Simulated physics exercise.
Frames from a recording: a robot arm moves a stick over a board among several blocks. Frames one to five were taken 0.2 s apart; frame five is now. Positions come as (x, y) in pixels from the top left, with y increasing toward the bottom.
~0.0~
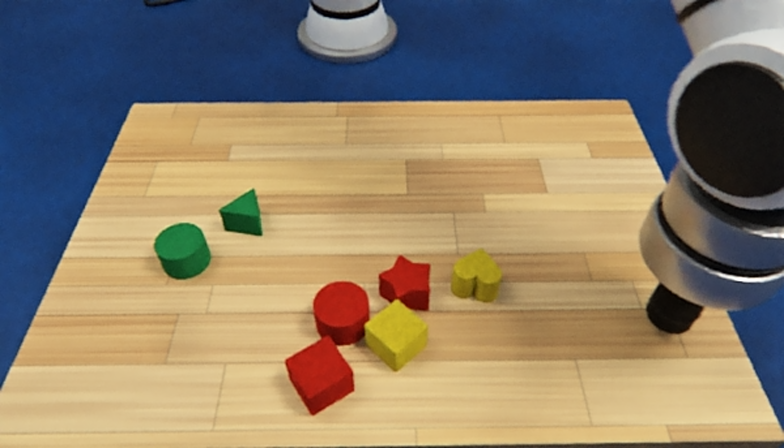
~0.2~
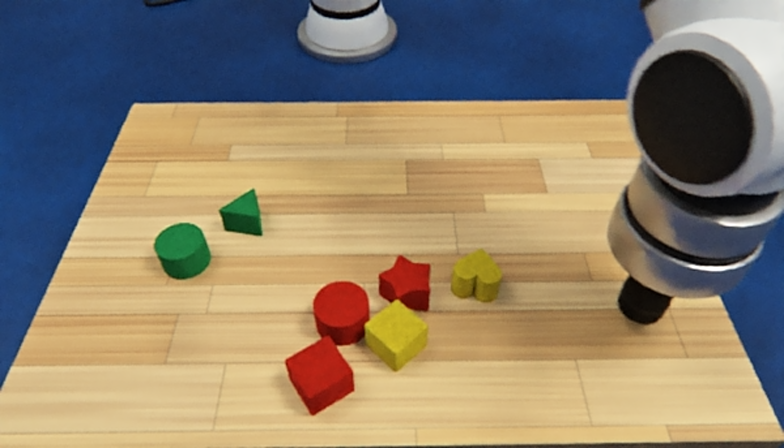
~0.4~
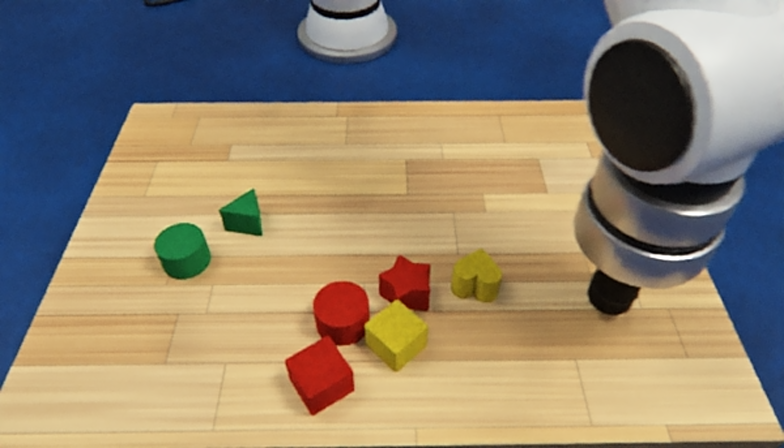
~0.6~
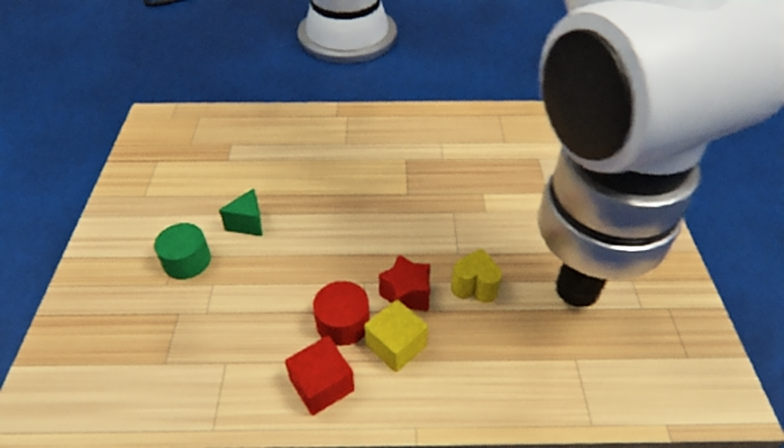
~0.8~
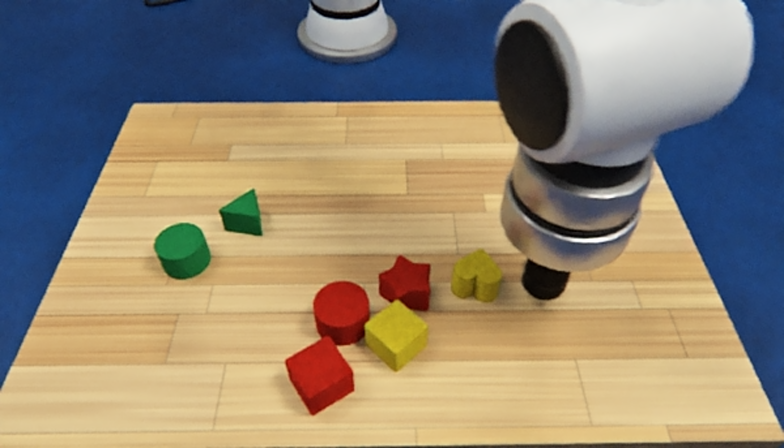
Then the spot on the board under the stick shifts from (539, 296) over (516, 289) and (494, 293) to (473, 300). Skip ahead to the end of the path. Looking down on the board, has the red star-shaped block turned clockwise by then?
No, that is not what happens.
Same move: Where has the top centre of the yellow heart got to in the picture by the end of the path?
For the centre of its top, I'd go with (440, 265).
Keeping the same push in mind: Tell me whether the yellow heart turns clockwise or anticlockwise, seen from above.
From the top: Clockwise.
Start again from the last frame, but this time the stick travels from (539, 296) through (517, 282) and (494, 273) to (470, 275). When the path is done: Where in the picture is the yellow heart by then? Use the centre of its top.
At roughly (440, 272).
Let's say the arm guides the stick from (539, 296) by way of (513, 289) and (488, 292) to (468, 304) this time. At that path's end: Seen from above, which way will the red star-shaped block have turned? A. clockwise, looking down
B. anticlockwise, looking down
B - anticlockwise, looking down.
On the path given first. Halfway along, stick (507, 278); yellow heart (465, 266).
At the end, stick (475, 289); yellow four-sided block in place; red star-shaped block (402, 272), turned 20° anticlockwise; yellow heart (440, 265), turned 55° clockwise.
